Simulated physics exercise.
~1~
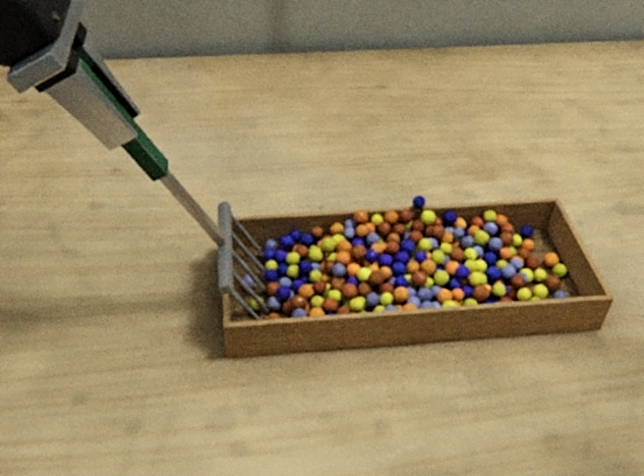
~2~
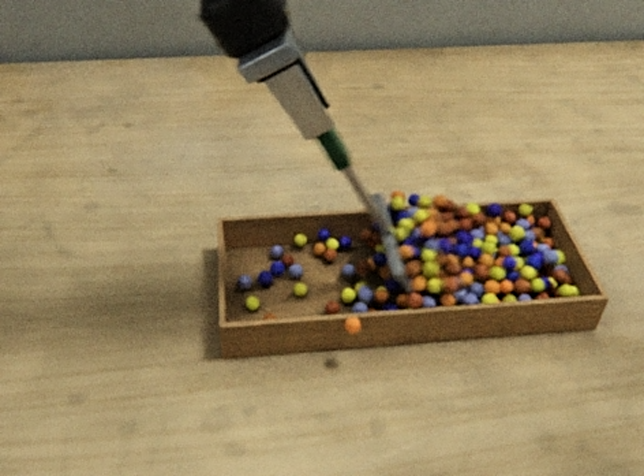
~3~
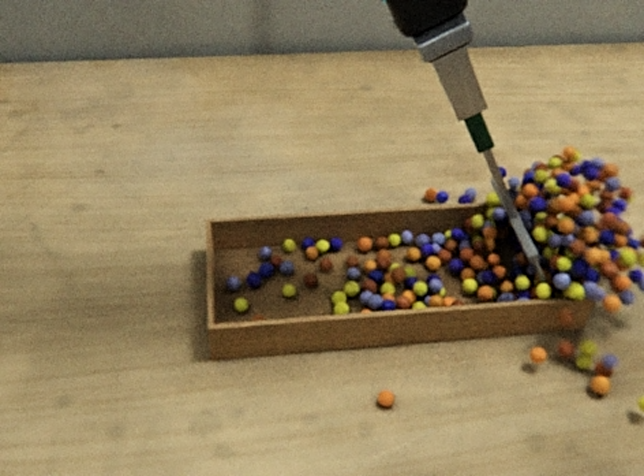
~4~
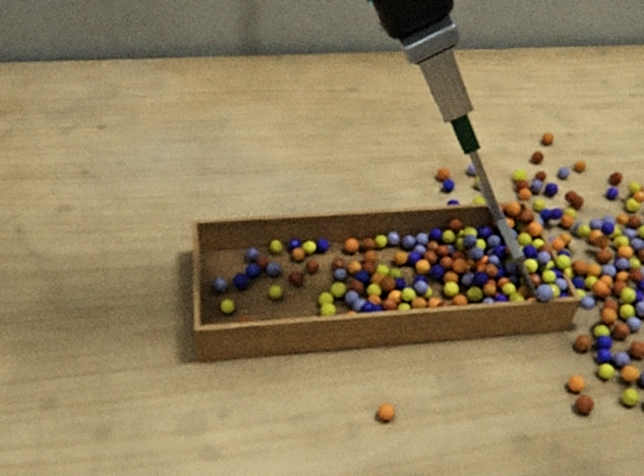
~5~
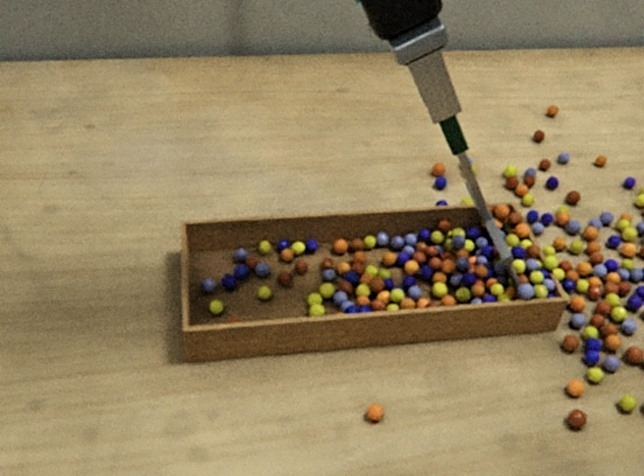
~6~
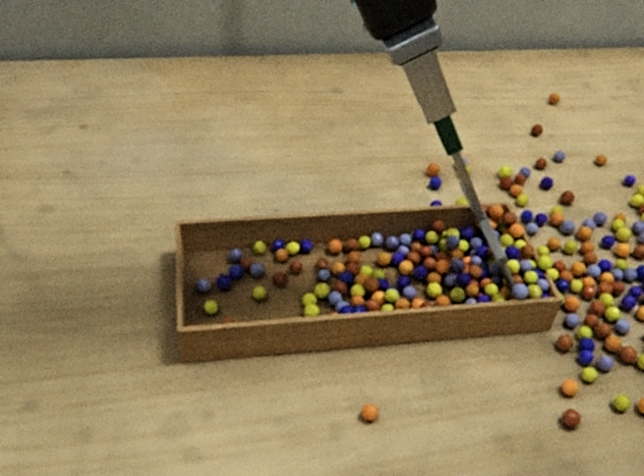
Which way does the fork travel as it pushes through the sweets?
The fork moves to the right, from the left end of the trough towards the right end.
